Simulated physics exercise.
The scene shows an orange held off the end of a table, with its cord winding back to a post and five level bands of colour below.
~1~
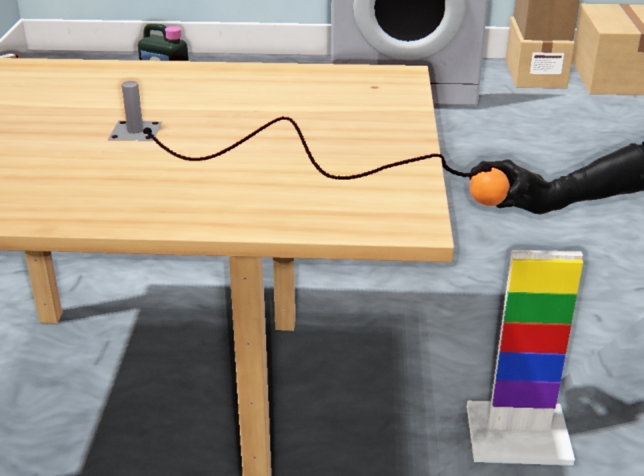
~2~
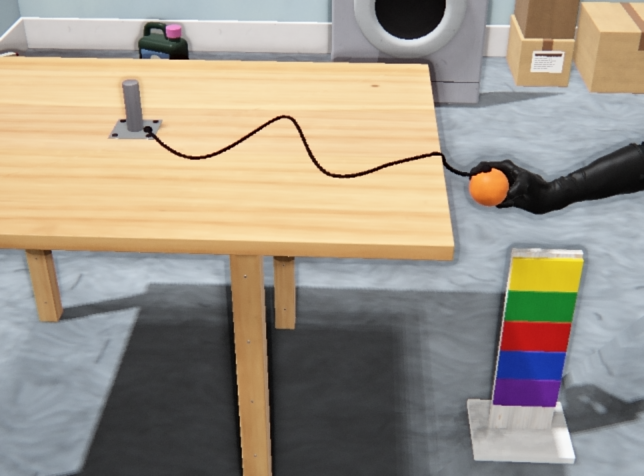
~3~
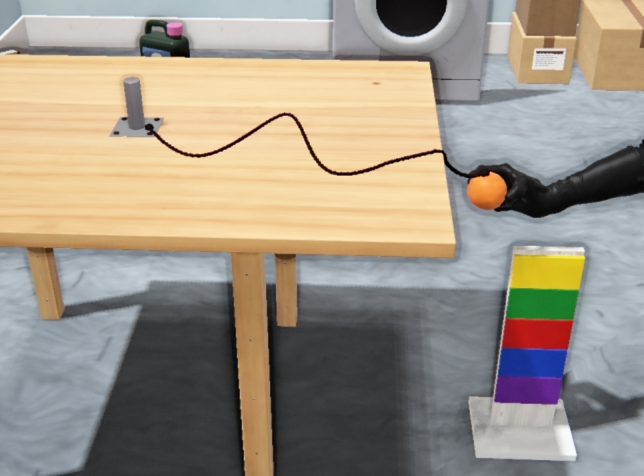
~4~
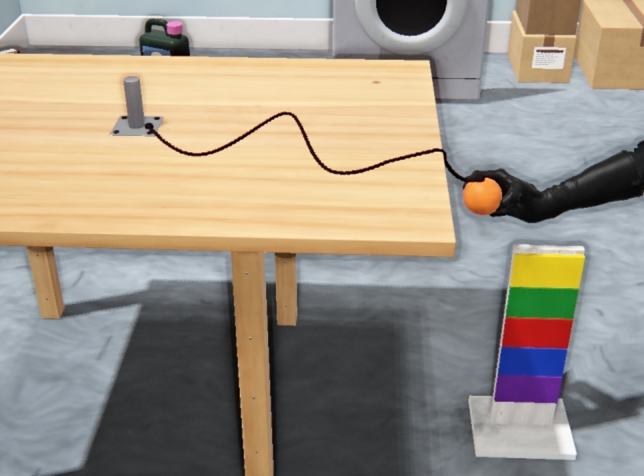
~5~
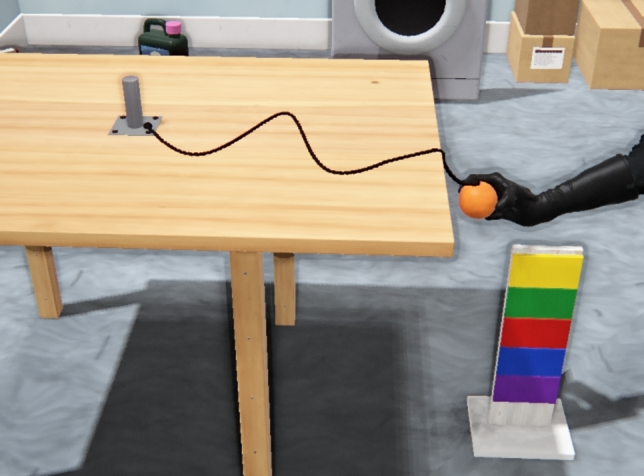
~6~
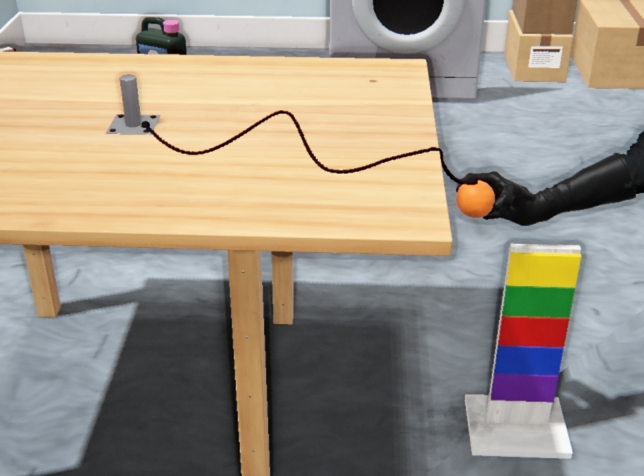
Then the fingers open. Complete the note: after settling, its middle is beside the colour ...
... Blue.
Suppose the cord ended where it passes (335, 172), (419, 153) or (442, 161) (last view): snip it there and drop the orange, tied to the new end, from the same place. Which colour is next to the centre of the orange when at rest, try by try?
It would be none, it hangs higher; green; red.
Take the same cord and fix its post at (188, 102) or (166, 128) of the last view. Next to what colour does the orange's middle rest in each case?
First try: Purple; second try: Purple.
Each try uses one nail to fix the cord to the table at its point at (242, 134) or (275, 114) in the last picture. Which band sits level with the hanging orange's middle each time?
Taking the two tries in turn, you'd get red and then green.
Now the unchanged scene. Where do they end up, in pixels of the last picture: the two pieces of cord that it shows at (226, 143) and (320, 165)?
Result - first point (268, 132), second point (436, 190).
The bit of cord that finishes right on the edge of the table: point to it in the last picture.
(306, 145), approximately.
A little later, orange near (416, 347); level with blue.
Next, orange near (425, 353); level with blue.
When it is over, orange near (420, 353); level with blue. The cord holds its middle at blue.
